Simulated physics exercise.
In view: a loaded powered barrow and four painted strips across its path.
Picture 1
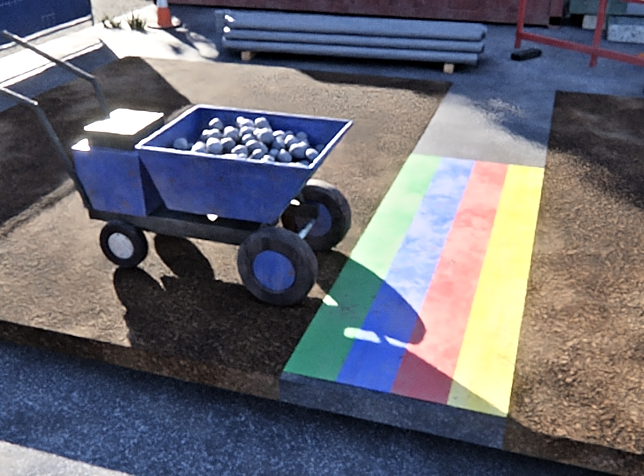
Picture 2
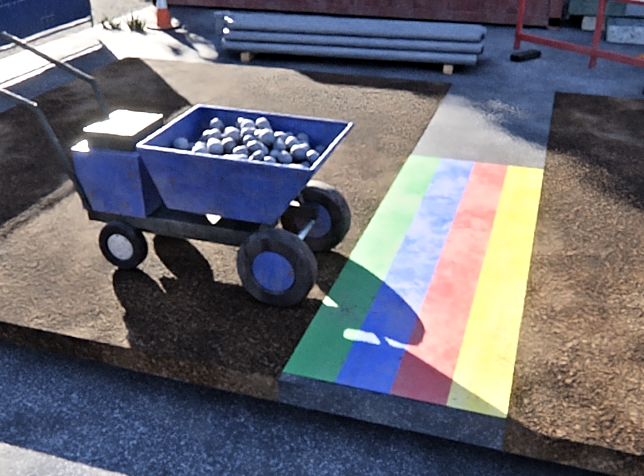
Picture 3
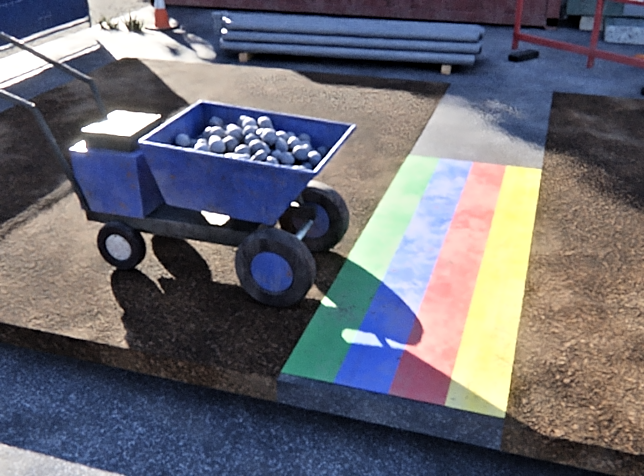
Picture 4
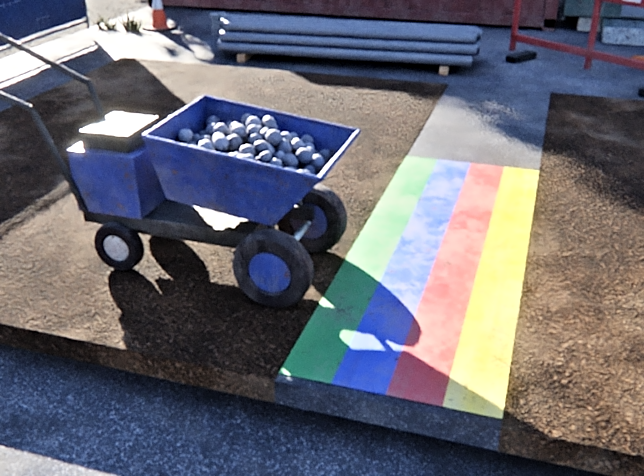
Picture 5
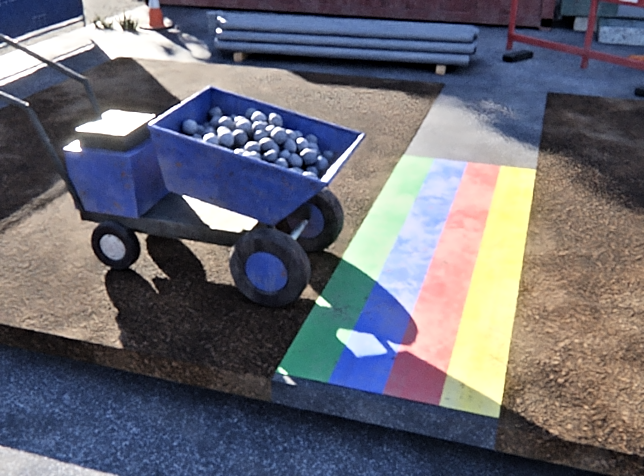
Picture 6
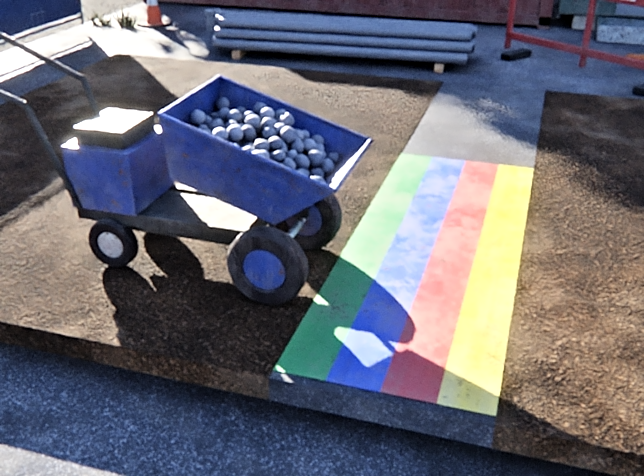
A blue skip heaped with round grey cobbles, mounted on a wheeled barrow, starts level and gradually tips forward to the right, its back end lifting, beside four painted strips of green, blue, red and yellow.
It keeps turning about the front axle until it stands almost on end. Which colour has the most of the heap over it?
Most covered: The red band.
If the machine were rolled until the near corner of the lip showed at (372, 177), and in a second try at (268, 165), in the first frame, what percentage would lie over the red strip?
In turn 10 and 20 in a hundred.
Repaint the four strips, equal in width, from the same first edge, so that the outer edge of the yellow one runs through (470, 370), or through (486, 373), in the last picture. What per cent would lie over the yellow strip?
Near 30 % and 20 %.
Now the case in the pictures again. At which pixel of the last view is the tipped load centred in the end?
Roughly at (449, 294).
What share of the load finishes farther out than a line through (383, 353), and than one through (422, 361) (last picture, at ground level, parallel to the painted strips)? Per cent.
In turn 70 and 40 in a hundred.
Shortly afterwards, skip tipped steeply; the whole lot in the skip.
Next, skip tipped right over; near two thirds in the skip; a little over the blue strip; near a quarter over the red strip; only a few over the yellow strip; only a few falling.
Some moments later, skip tipped right over; near a quarter in the skip; a little over the blue strip; near a third over the red strip; near a quarter over the yellow strip; a little off the paint.
In the end, skip tipped right over; near a quarter in the skip; none at all over the green strip; a little over the blue strip; near a third over the red strip; near a quarter over the yellow strip; a little off the paint.
